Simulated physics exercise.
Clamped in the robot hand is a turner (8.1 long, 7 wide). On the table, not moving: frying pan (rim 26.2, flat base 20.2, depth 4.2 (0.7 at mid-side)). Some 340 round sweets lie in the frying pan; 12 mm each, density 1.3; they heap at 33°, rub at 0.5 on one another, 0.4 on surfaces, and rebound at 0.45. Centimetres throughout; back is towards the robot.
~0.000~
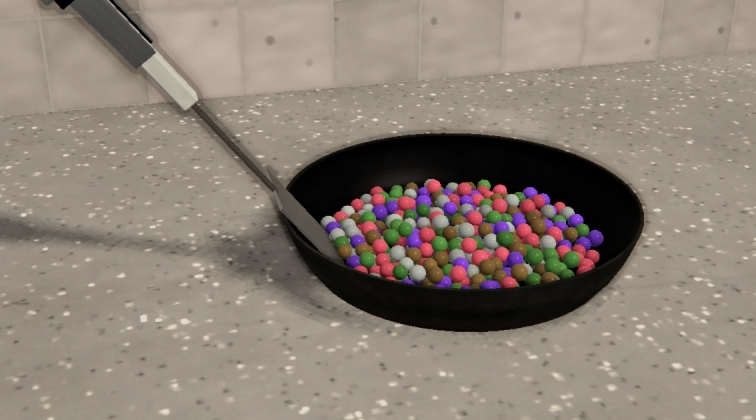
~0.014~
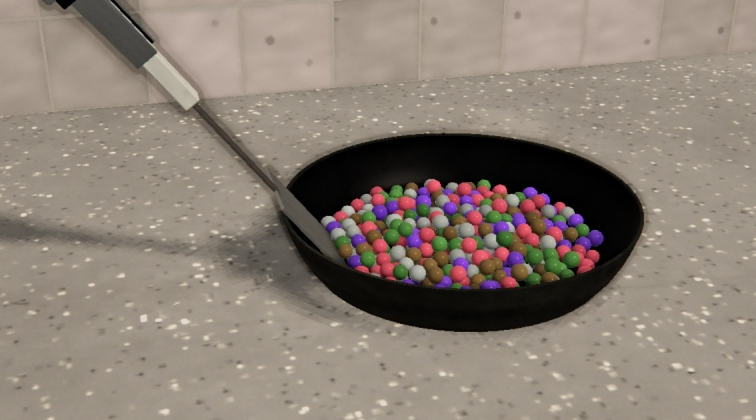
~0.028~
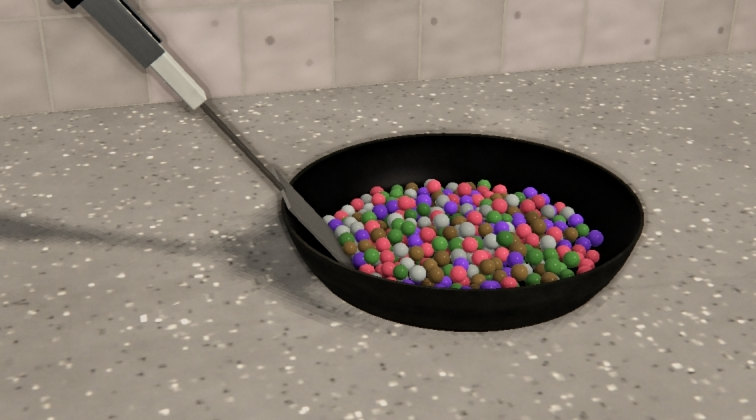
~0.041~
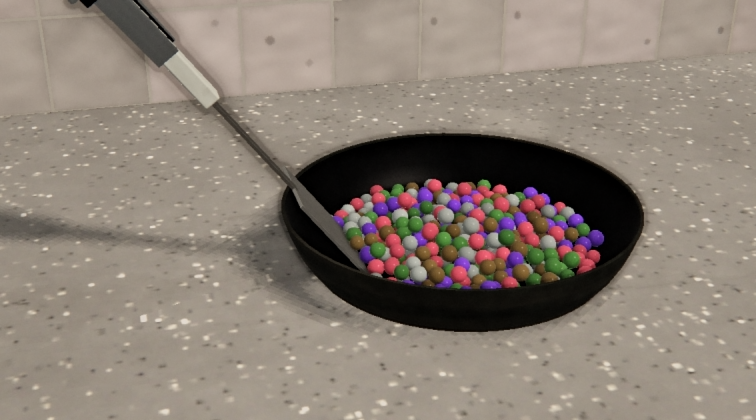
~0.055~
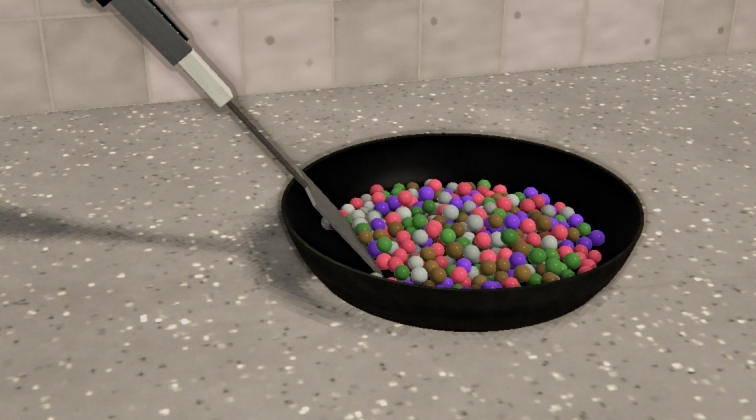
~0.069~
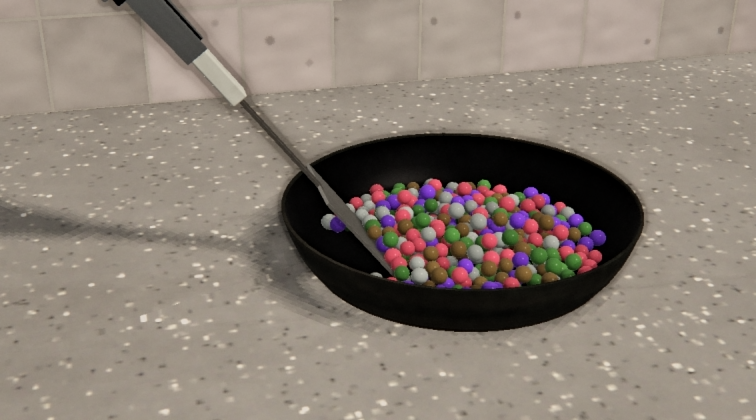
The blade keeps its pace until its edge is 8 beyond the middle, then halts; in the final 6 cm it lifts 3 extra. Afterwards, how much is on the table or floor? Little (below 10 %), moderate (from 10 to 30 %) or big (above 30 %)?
Answer: Little; below 10 % of the round sweets finish on the table or floor.
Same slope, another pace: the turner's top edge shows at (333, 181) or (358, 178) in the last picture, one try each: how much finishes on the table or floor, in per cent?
Some 10 and 20 per cent.
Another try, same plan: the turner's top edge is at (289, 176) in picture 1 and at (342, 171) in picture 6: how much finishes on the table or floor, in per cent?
Some 10 per cent.
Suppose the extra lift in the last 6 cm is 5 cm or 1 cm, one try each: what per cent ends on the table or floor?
Some 5 and 5 per cent.
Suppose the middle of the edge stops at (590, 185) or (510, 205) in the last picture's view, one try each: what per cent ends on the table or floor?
About 15 and 0 per cent.
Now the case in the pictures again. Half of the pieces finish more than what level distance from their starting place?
Some 3 cm.
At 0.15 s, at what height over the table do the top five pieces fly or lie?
About 4 cm.
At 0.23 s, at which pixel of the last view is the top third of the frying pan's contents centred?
At about (528, 214).
After 0.15 s, sloping 53°, highest piece 5 above the table; 343 in the frying pan.
After 0.23 s, sloping 53°, highest piece 5 above the table; 343 in the frying pan.
After 0.46 s, sloping 53°, highest piece 5 above the table; 325 in the frying pan, 17 on the table or floor, 1 on the blade or in flight.
After 1.51 s, sloping 53°, highest piece 5 above the table; 325 in the frying pan, 18 on the table or floor.
At rest, 325 in the frying pan, 18 on the table or floor. That is 5 % on the table or floor.
